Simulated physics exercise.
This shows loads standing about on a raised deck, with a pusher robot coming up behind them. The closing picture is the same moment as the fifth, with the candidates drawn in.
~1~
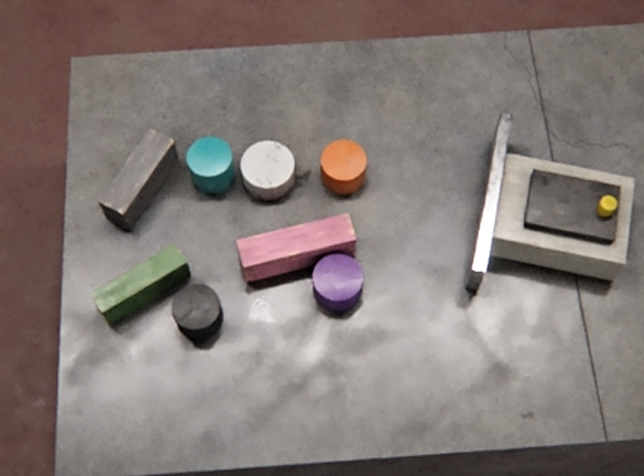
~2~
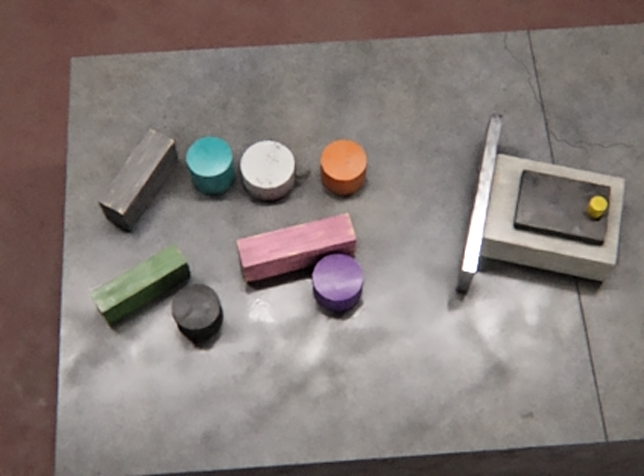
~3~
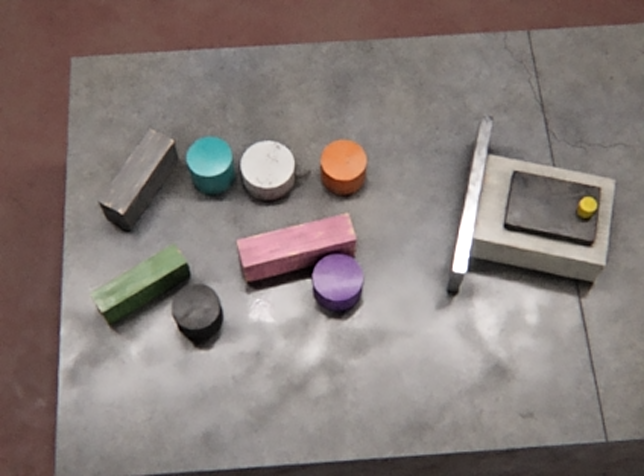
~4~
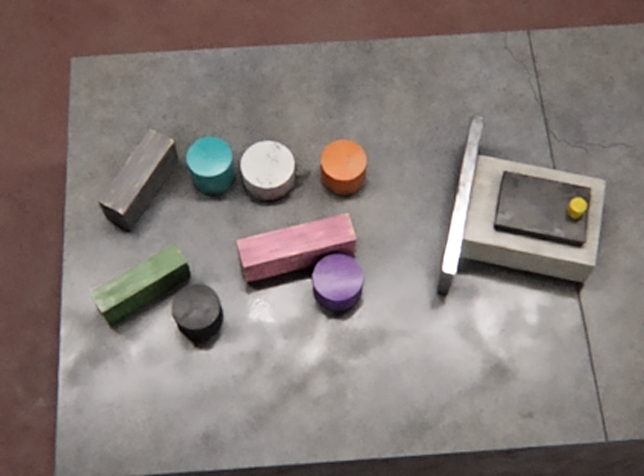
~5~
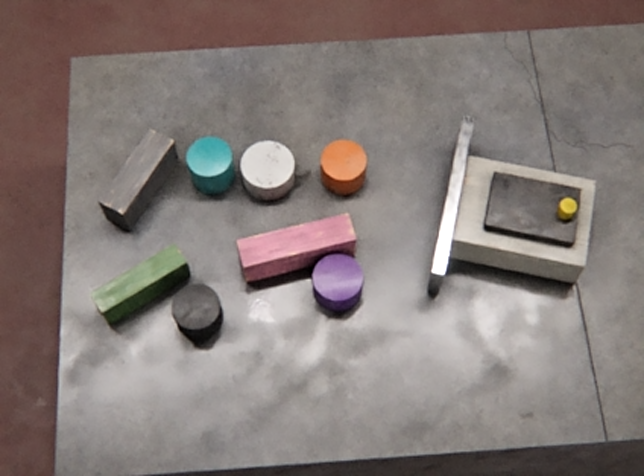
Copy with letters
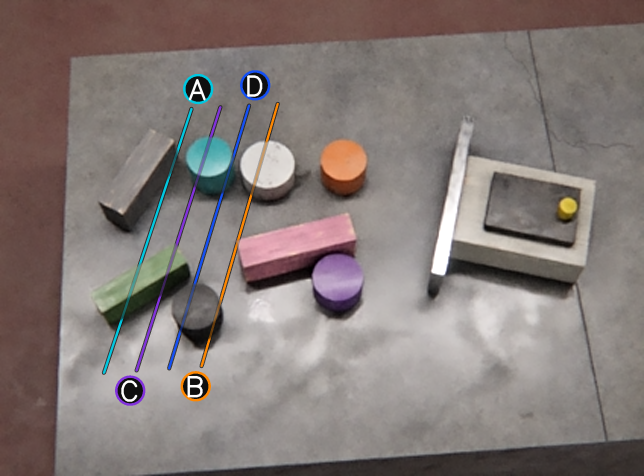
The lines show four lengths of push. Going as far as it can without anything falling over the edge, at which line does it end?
A.
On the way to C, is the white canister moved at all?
By then, yes.
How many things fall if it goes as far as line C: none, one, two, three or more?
By then, none.
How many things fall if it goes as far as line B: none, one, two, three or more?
In all, none.
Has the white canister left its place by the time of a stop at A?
Yes.
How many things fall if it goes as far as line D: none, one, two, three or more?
By then, none.
On the marked copy, A at (150, 233); B at (242, 227); C at (181, 231); D at (211, 229).
Following A. Soon after the start, robot (417, 213); orange canister (327, 166); purple canister (296, 280).
Later, robot (305, 221); green bar (125, 285); grey bar (131, 177).
In the end, robot (218, 226); green bar (70, 290); pink bar (88, 224); nothing has fallen.
As for the rest, B is safe but short; C is safe but short; D is safe but short.
